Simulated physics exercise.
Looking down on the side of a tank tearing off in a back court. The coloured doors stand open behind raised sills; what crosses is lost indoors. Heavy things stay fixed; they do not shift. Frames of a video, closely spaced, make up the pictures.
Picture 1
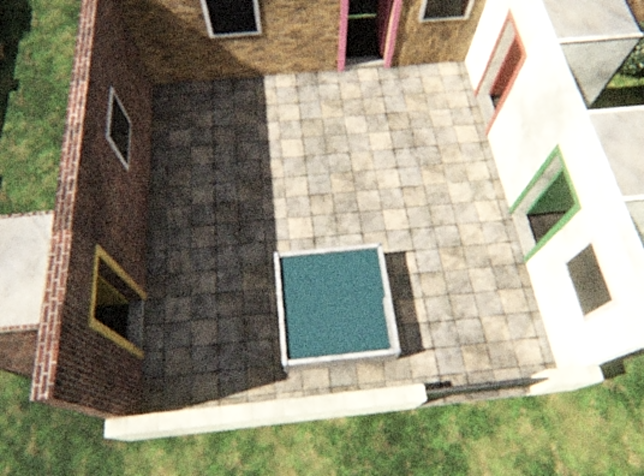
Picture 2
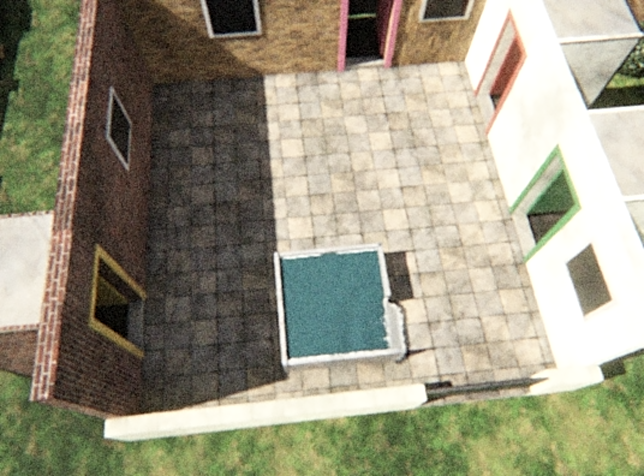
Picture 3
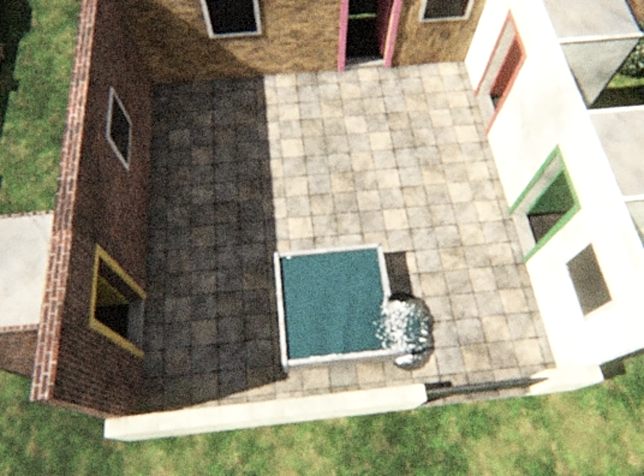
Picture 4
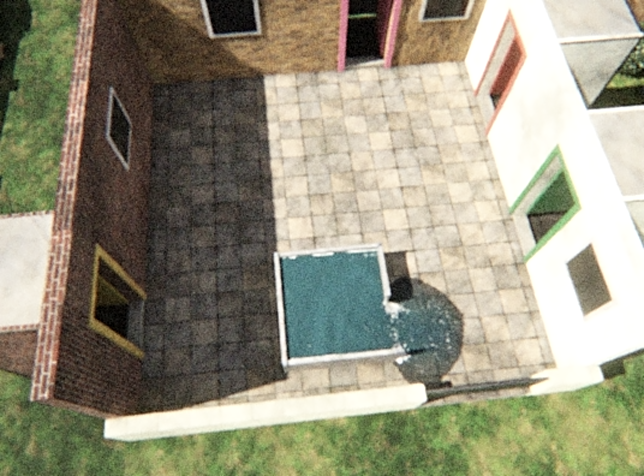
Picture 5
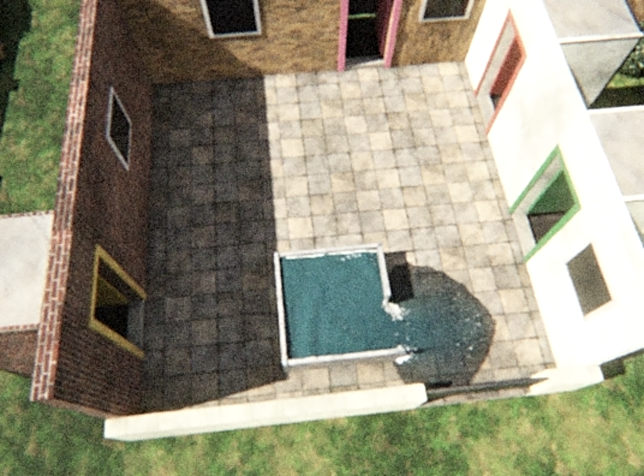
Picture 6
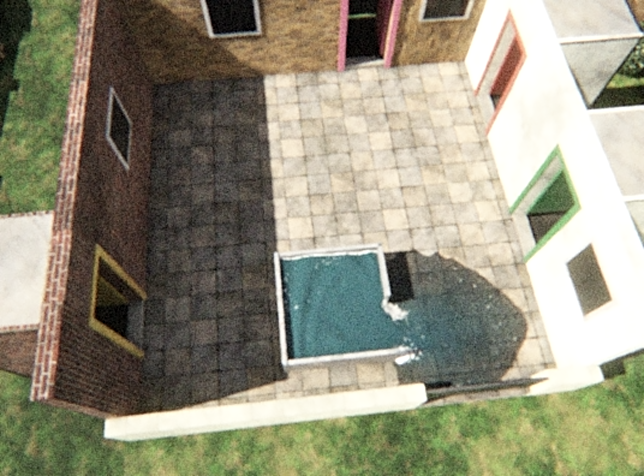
Water bursts from the right side of a tank and spreads rightward across the paved court.
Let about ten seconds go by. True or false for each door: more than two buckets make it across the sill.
Green door: True; pink door: False; yellow door: False; red door: False.
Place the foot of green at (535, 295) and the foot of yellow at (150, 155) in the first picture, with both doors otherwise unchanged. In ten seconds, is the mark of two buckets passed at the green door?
Logged - green door ends up higher.
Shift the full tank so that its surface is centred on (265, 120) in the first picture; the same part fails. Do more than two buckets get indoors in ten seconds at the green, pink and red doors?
Result - green door: Past the limit, pink door: Short of the limit, red door: Past the limit.
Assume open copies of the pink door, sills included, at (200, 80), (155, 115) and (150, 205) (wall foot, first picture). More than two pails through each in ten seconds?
Note: Door one undershoots; door two undershoots; door three undershoots.
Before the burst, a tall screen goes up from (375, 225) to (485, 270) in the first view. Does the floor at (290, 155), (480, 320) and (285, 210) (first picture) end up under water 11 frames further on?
Results in order: Bone-dry / swamped / bone-dry.
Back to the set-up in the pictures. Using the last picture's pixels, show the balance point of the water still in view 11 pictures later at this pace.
About (406, 317) in the last view.
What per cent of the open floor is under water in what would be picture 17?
Close to 15 in a hundred, I think.
A moment on, water covers 15 % of the floor; the green door wet at the sill, nothing in, the pink door not reached, the yellow door not reached, the red door not reached.
Next, water covers 15 % of the floor; the green door under two buckets in, the pink door not reached, the yellow door not reached, the red door not reached.
Then, water covers 25 % of the floor; the green door over two buckets in, the pink door not reached, the yellow door not reached, the red door wet at the sill, nothing in.
Later, water covers 45 % of the floor; the green door over two buckets in, the pink door wet at the sill, nothing in, the yellow door not reached, the red door wet at the sill, nothing in.
In the end, water covers 70 % of the floor; the green door over two buckets in, the pink door wet at the sill, nothing in, the yellow door not reached, the red door wet at the sill, nothing in.
